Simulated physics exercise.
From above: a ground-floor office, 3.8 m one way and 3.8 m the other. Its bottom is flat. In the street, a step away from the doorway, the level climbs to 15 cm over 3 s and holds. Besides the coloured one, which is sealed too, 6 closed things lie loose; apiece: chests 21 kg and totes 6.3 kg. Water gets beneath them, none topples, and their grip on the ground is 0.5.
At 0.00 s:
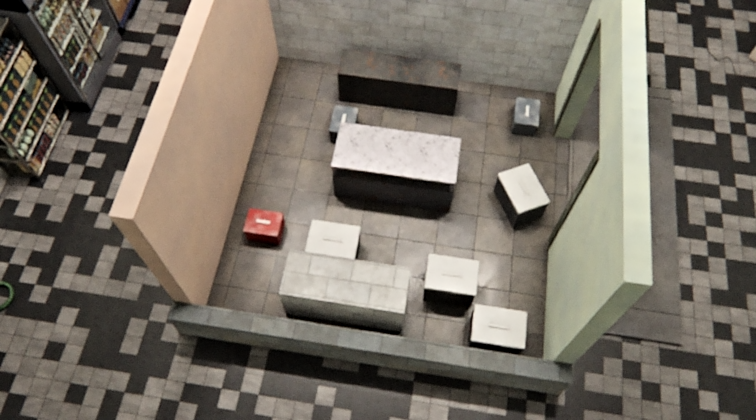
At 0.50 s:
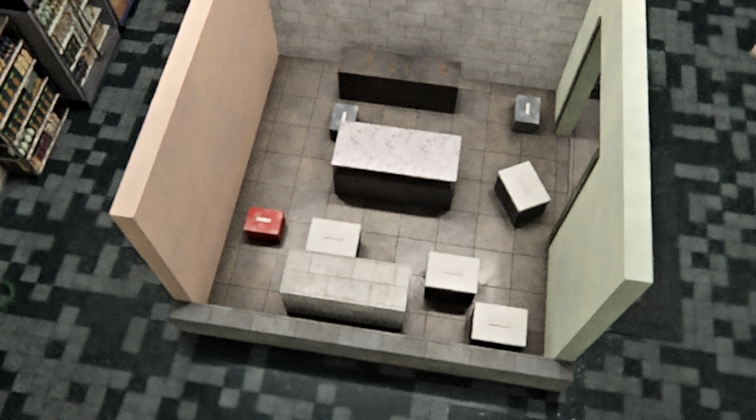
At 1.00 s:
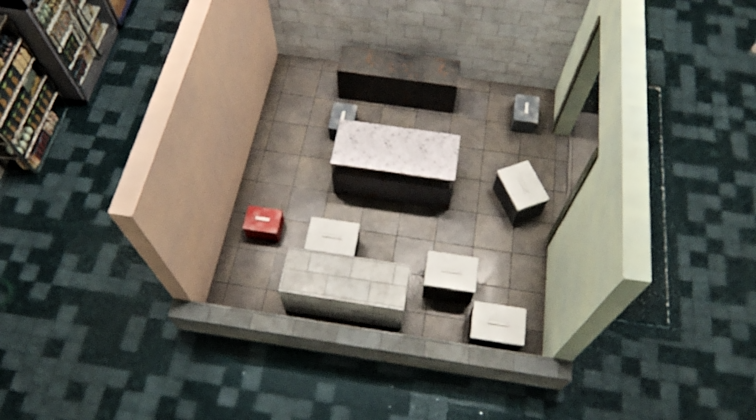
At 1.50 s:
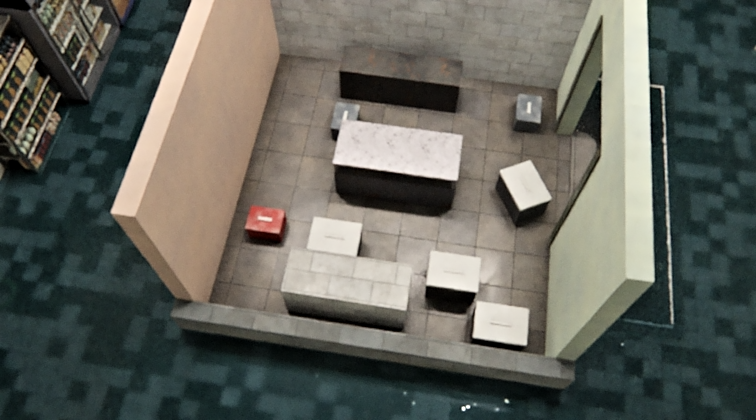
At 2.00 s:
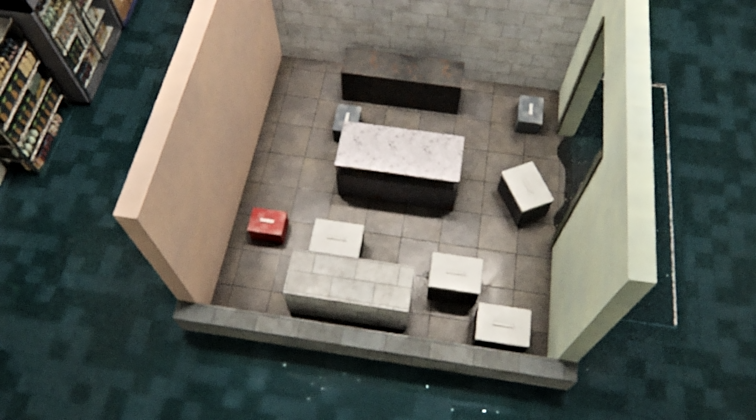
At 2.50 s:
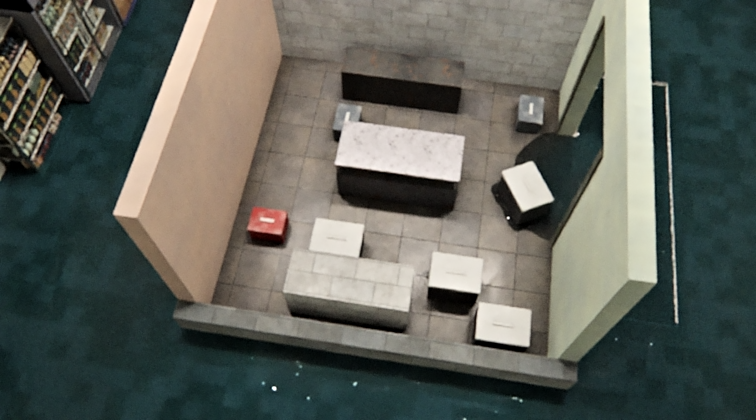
The clip shows a roofless office from above as dark, greenish water spreads over the patterned ground outside, then begins to creep in through the right-hand doorway around a white box, while the red tote and other loose containers stay still.
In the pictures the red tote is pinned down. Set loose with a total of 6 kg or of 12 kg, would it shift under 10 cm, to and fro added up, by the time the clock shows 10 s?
For it, only the larger load is enough.
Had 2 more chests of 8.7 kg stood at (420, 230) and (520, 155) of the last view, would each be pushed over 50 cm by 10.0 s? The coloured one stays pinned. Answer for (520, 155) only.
Answer: Over.
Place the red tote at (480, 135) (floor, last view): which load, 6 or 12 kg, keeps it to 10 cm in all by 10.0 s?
Neither holds.
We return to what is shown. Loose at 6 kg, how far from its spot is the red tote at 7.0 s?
About 0 cm.
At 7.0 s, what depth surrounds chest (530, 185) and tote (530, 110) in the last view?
About 7 and 5 cm.
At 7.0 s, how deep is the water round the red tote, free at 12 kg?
Roughly 2 cm.
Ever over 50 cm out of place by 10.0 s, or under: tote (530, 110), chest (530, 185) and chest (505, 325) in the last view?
In turn: Short of it, more, short of it.
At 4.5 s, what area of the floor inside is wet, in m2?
Roughly 5.0 m2.
After 3.5 s the red tote would be 0 cm from its start with 6 kg and 0 cm from its start with 12 kg; 0 cm of water round it then.
After 4.5 s the red tote would be 0 cm from its start with 6 kg and 0 cm from its start with 12 kg; 0 cm of water round it then.
After 7.0 s the red tote would be 0 cm from its start with 6 kg and 0 cm from its start with 12 kg; 2 cm of water round it then.
After 10.0 s the red tote would be 83 cm from its start with 6 kg and 3 cm from its start with 12 kg; 6 cm of water round it then.
